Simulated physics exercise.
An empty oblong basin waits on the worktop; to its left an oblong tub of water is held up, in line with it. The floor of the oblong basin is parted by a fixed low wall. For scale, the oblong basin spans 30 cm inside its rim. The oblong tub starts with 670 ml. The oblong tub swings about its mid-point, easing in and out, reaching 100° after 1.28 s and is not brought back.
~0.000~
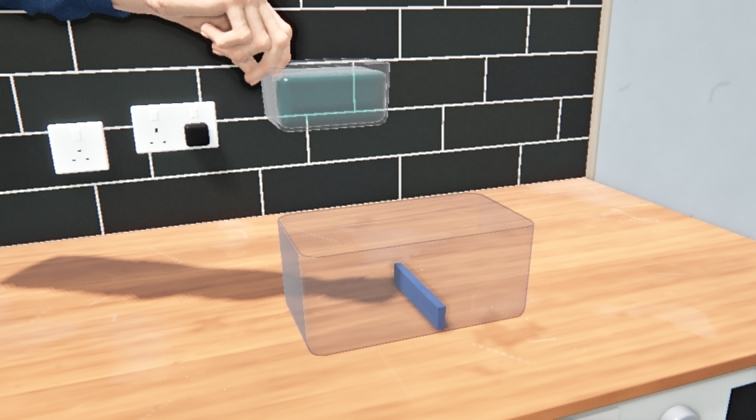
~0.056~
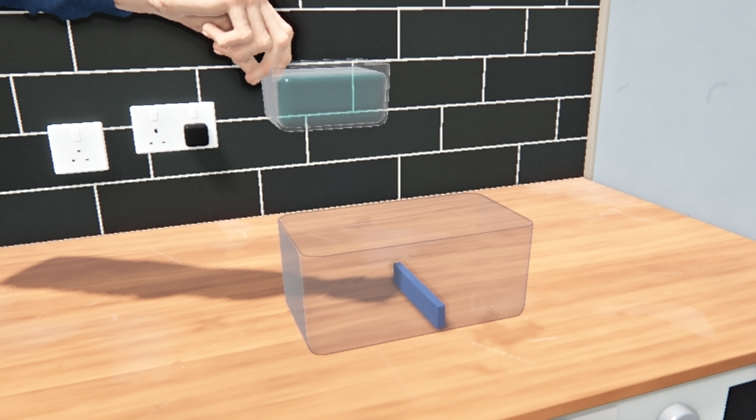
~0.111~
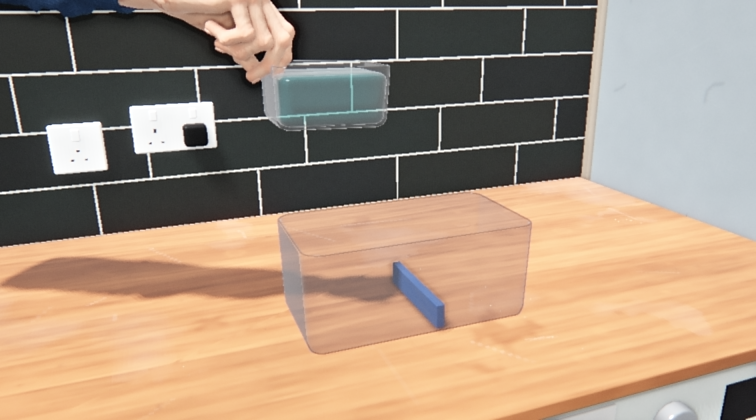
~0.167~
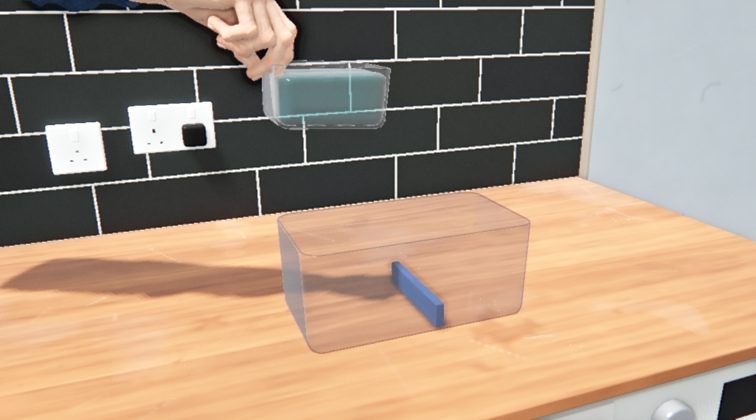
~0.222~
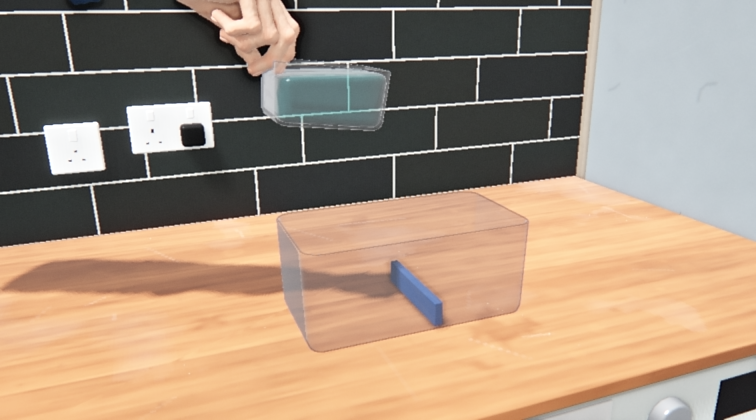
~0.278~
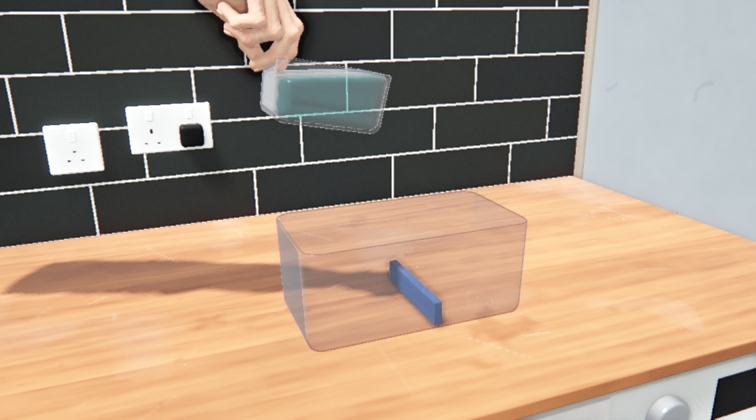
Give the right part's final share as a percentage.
The far part has some 66 per cent.
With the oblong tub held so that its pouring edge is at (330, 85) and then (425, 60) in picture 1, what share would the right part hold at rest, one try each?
First 15, then 70 per cent.
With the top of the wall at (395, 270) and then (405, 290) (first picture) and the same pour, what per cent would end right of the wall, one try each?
First 85, then 75 per cent.
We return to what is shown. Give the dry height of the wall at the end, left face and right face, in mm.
Left about 24 mm, right about 8 mm.
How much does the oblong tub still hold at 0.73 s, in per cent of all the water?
Near 48 in a hundred.
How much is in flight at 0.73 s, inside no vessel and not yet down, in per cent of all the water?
About 36 per cent.
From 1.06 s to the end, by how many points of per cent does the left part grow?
Some 20 per cent.
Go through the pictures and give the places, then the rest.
It leans 0°; its right rim is at (377, 63); the water meets the walls at (268, 75) and (373, 70); the oblong basin's rim runs from (288, 237) to (506, 208); the wall's top is at (418, 284), in the first frame.
It leans 0°; its right rim is at (377, 64); the water meets the walls at (268, 76) and (373, 71), in the second frame.
It leans 2°; its right rim is at (377, 65); the water meets the walls at (269, 75) and (373, 72), in the third frame.
It leans 4°; its right rim is at (377, 68); the water meets the walls at (269, 75) and (373, 72), in the fourth frame.
It leans 7°; its right rim is at (377, 71); the water meets the walls at (270, 76) and (373, 73), in the fifth frame.
It leans 11°; its right rim is at (377, 75); the water meets the walls at (270, 76) and (374, 73), in the sixth frame.
By 0.73 s the tilt is 61° and 49 per cent is still to pour, 2 is left of the wall and 14 right of it.
By 1.06 s the tilt is 93° and 11 per cent is still to pour, 13 is left of the wall and 68 right of it.
By 1.40 s the tilt is 100° and 1 per cent is still to pour, 31 is left of the wall and 65 right of it.
By 1.78 s the tilt is 100° and 0 per cent is still to pour, 33 is left of the wall and 66 right of it.
At rest 33 per cent lies left of the wall, 66 right of it and 1 outside.
